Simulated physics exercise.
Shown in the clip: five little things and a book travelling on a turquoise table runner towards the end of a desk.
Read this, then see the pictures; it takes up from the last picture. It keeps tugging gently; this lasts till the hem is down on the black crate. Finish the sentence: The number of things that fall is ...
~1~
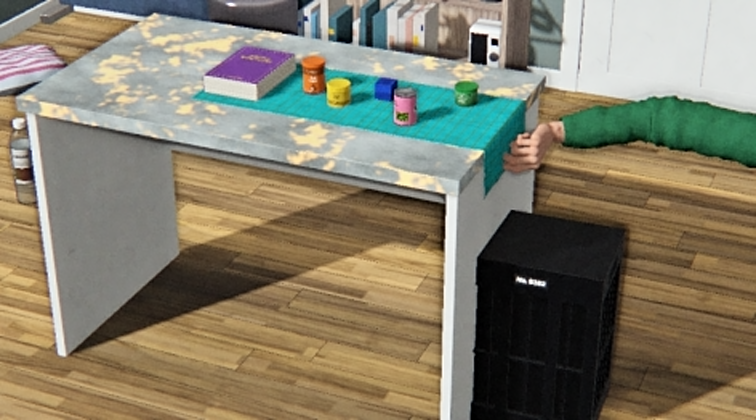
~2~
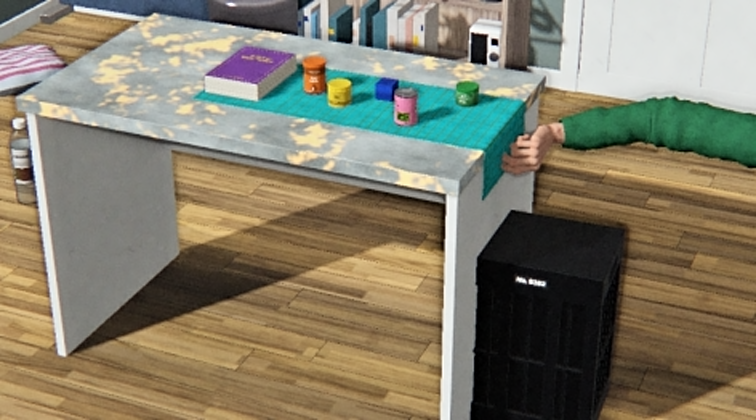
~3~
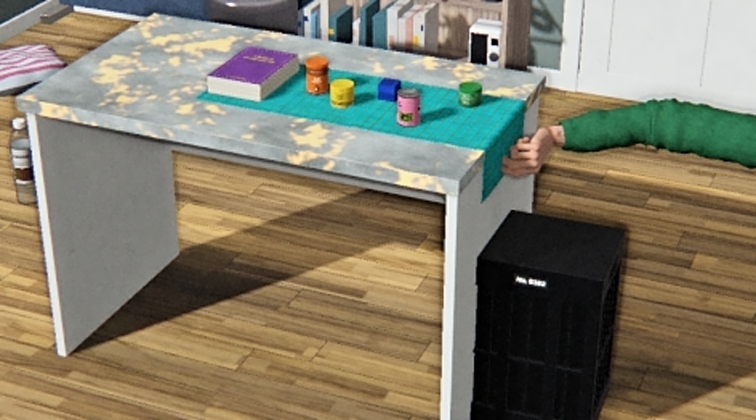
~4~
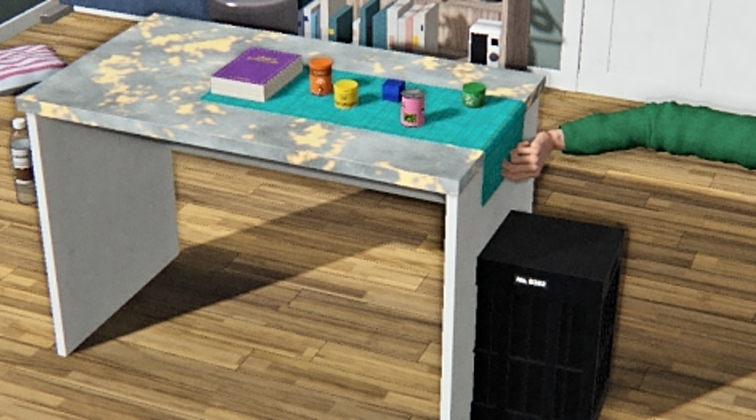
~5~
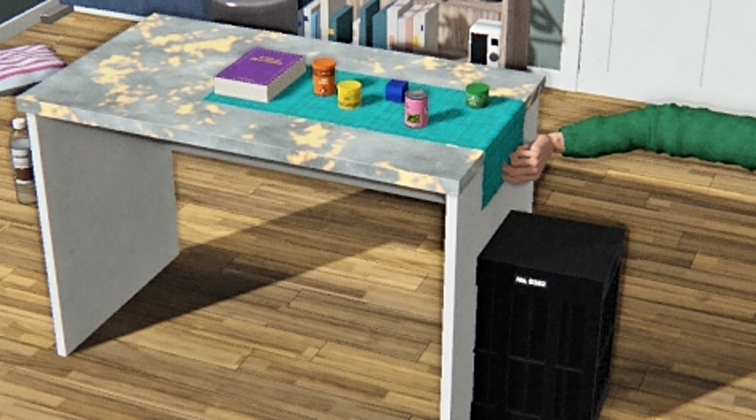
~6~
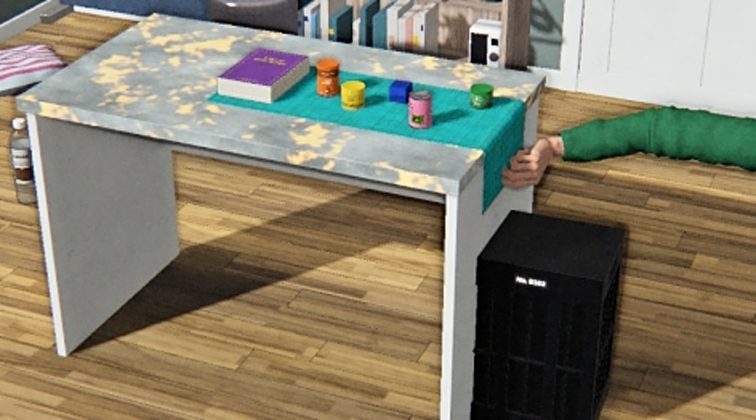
The number of things that fall is one.
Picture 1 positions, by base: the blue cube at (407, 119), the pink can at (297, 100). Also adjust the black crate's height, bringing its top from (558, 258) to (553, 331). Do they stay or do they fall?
Here's what happens: The blue cube leaves its perch, the pink can remains aboard.
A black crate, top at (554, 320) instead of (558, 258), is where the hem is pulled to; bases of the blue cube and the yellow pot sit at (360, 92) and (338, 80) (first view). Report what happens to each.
Blue cube stays, yellow pot stays.
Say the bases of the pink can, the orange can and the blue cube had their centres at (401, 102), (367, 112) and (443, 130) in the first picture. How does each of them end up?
The pink can ends up still aboard; the orange can ends up still aboard; the blue cube ends up knocked off.
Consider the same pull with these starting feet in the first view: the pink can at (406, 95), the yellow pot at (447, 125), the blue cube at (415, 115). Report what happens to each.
The pink can ends up on top still, the yellow pot ends up off the top, the blue cube ends up on top still.
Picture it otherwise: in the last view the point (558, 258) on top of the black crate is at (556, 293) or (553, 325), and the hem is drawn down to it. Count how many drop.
The count comes out 2 and 3.
Soon after, hem near (503, 222); all still up.
After that, hem on the crate; green pot gone.
In the end, hem on the crate; green pot gone. Over the edge go one.
